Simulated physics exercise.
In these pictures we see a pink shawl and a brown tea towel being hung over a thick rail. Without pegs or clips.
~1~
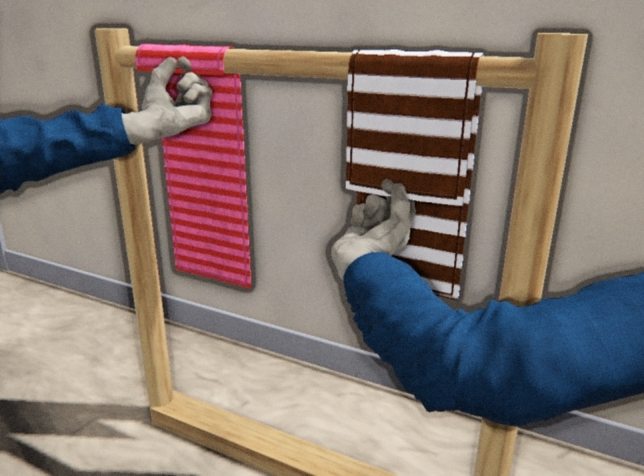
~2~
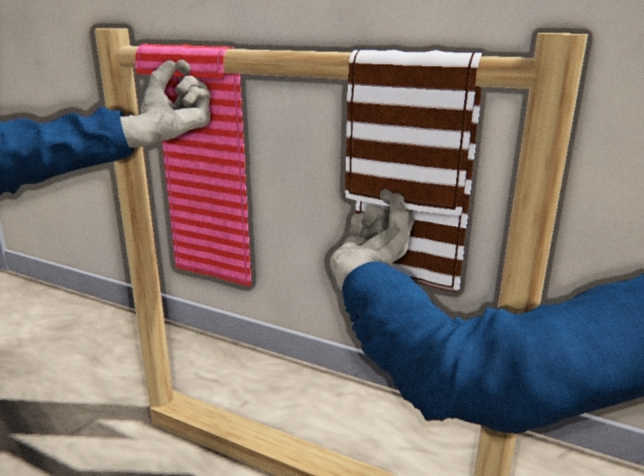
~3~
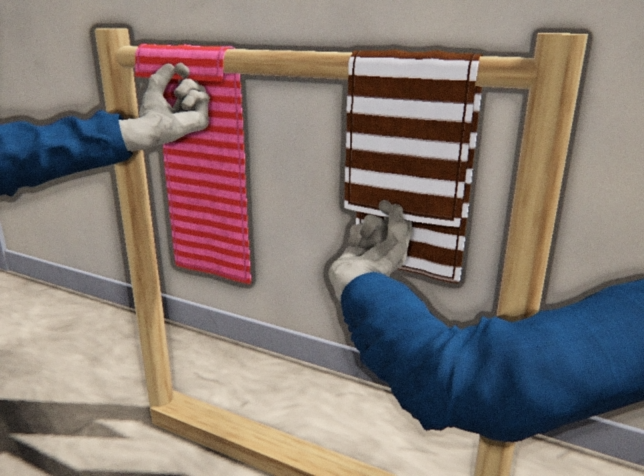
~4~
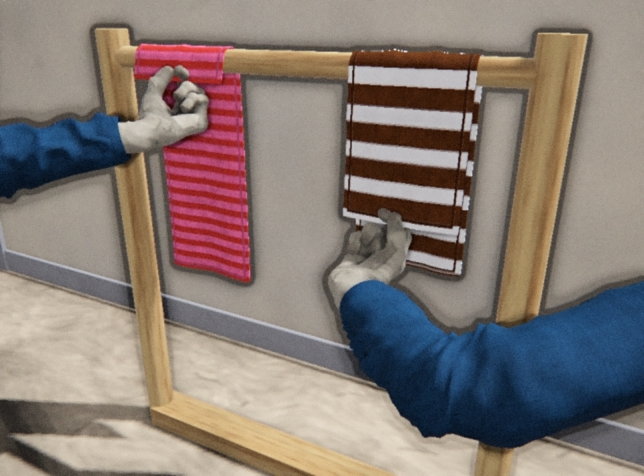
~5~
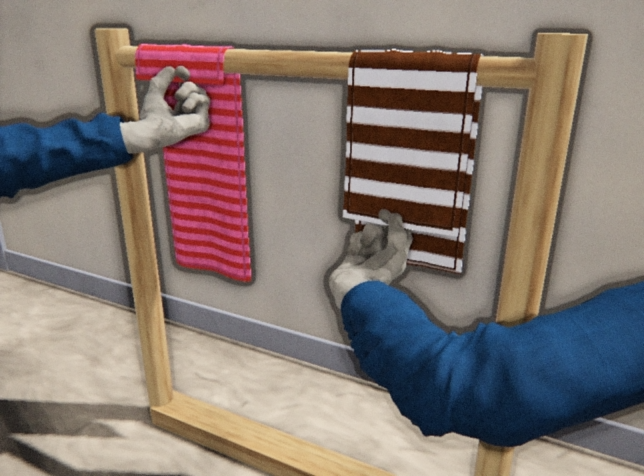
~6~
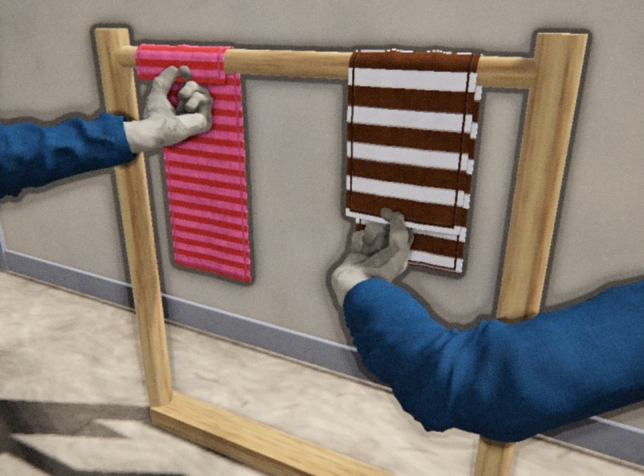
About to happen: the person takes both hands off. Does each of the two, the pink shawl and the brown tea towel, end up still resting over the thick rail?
Pink shawl: No, it comes off. Brown tea towel: Yes, still over it.
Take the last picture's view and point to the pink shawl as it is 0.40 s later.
Approx. centre: (216, 311).
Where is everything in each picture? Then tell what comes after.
Shawl front hem (201, 67), back hem (231, 278); tea towel front hem (373, 186), back hem (378, 276), in the first picture.
Shawl front hem (200, 70); tea towel front hem (372, 195), in the second picture.
Shawl front hem (199, 73); tea towel front hem (371, 205), in the third picture.
Shawl front hem (198, 75); tea towel front hem (370, 213), in the fourth picture.
Shawl front hem (199, 76); tea towel front hem (371, 214), in the fifth picture.
Shawl front hem (201, 75), back hem (230, 272), front far shorter than the back; tea towel front hem (372, 213), back hem (379, 252), front over half the back, in the sixth picture.
Then, 0.40 s after the last picture, shawl clear of the rail and dropping near (216, 310); tea towel still hanging.
Then, 0.70 s after the last picture, shawl in a heap on the floor near (224, 431); tea towel still hanging.
At rest, shawl in a heap on the floor near (224, 433); tea towel still hanging. The pink shawl is pulled off by its long side and the brown tea towel stays on.
